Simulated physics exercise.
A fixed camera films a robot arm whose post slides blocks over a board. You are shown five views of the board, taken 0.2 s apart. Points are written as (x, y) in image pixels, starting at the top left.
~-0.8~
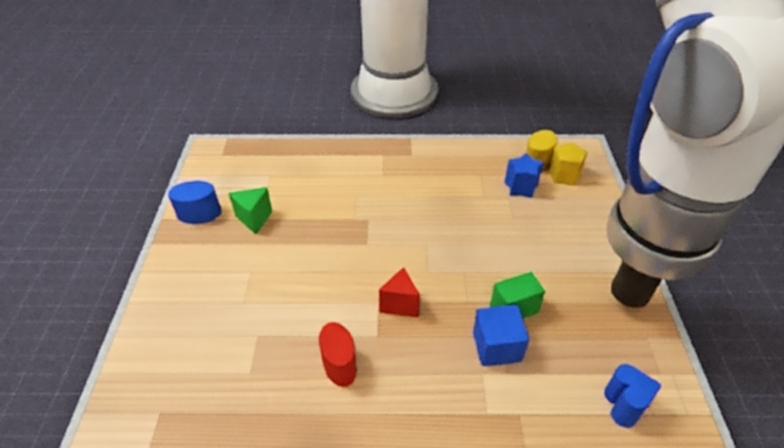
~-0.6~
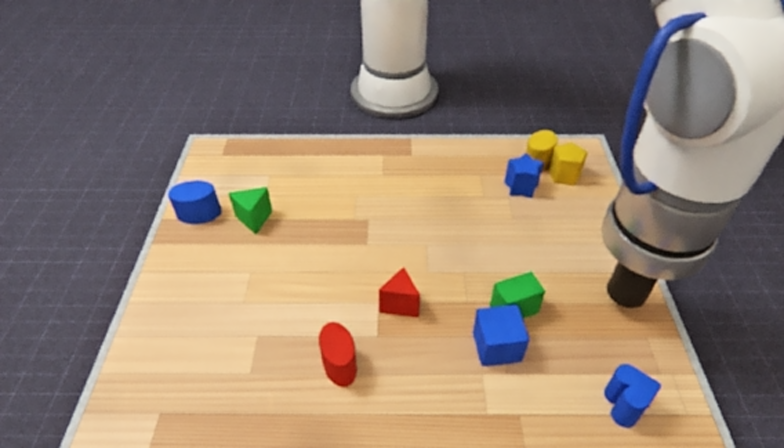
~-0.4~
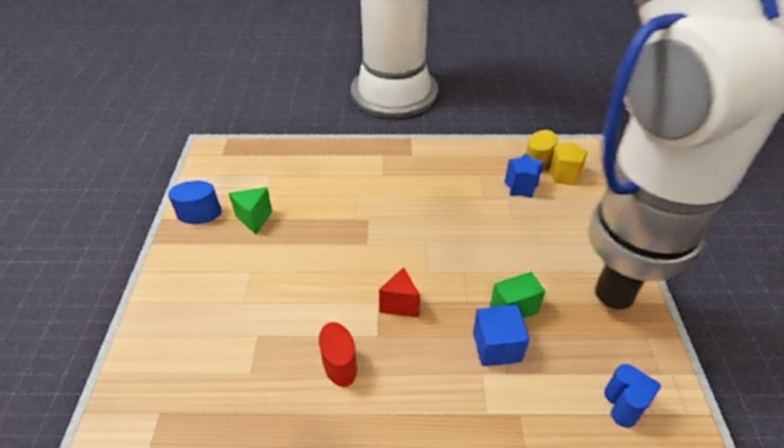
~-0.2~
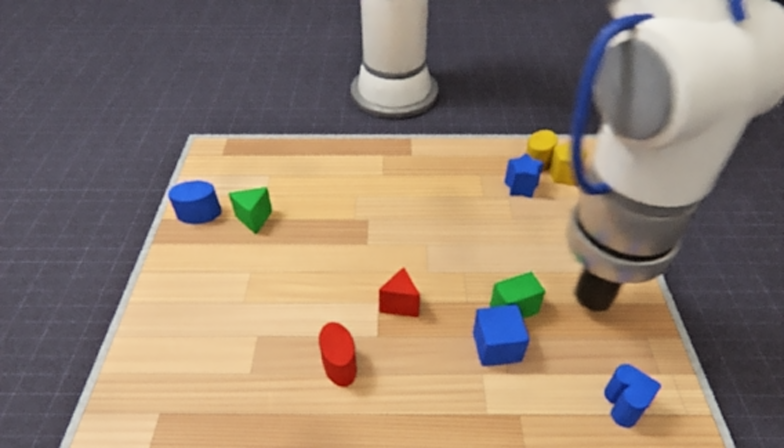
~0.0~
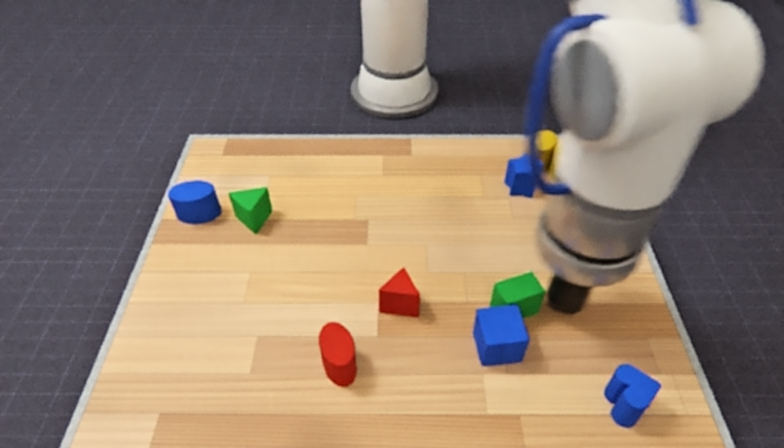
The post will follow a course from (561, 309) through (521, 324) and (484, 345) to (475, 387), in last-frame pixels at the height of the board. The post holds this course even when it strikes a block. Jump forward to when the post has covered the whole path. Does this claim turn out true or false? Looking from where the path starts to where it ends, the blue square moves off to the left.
True - the claim holds.
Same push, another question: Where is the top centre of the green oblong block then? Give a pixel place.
I expect it at (468, 285).
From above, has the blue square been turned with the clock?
I'd say no.
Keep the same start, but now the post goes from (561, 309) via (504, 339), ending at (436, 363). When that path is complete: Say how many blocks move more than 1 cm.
Two blocks move.
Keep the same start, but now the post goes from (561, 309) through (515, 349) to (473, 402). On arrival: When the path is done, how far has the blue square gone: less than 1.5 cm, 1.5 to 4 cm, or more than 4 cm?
Covers over 4 cm.
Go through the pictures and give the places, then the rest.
In the first frame, lower end of the post (630, 292), tops of blocks, red triangular block (401, 283), blue square (503, 324), green oblong block (520, 286).
In the second frame, post (626, 293), blocks as before.
In the third frame, post (614, 294), blocks as before.
In the fourth frame, post (594, 296), blocks as before.
In the fifth frame, post (565, 299), red triangular block (401, 283), blue square (503, 324), green oblong block (520, 286).
On the path given first. One third of the way, post (524, 313); blue square (496, 329); green oblong block (486, 285), turned 45° clockwise.
Two thirds of the way, post (485, 336); blue square (471, 359), turned 45° anticlockwise; green oblong block (468, 285), turned 85° clockwise.
At the end, post (477, 377); red triangular block not moved; blue square (458, 404), turned 40° anticlockwise; green oblong block (468, 285), turned 85° clockwise.
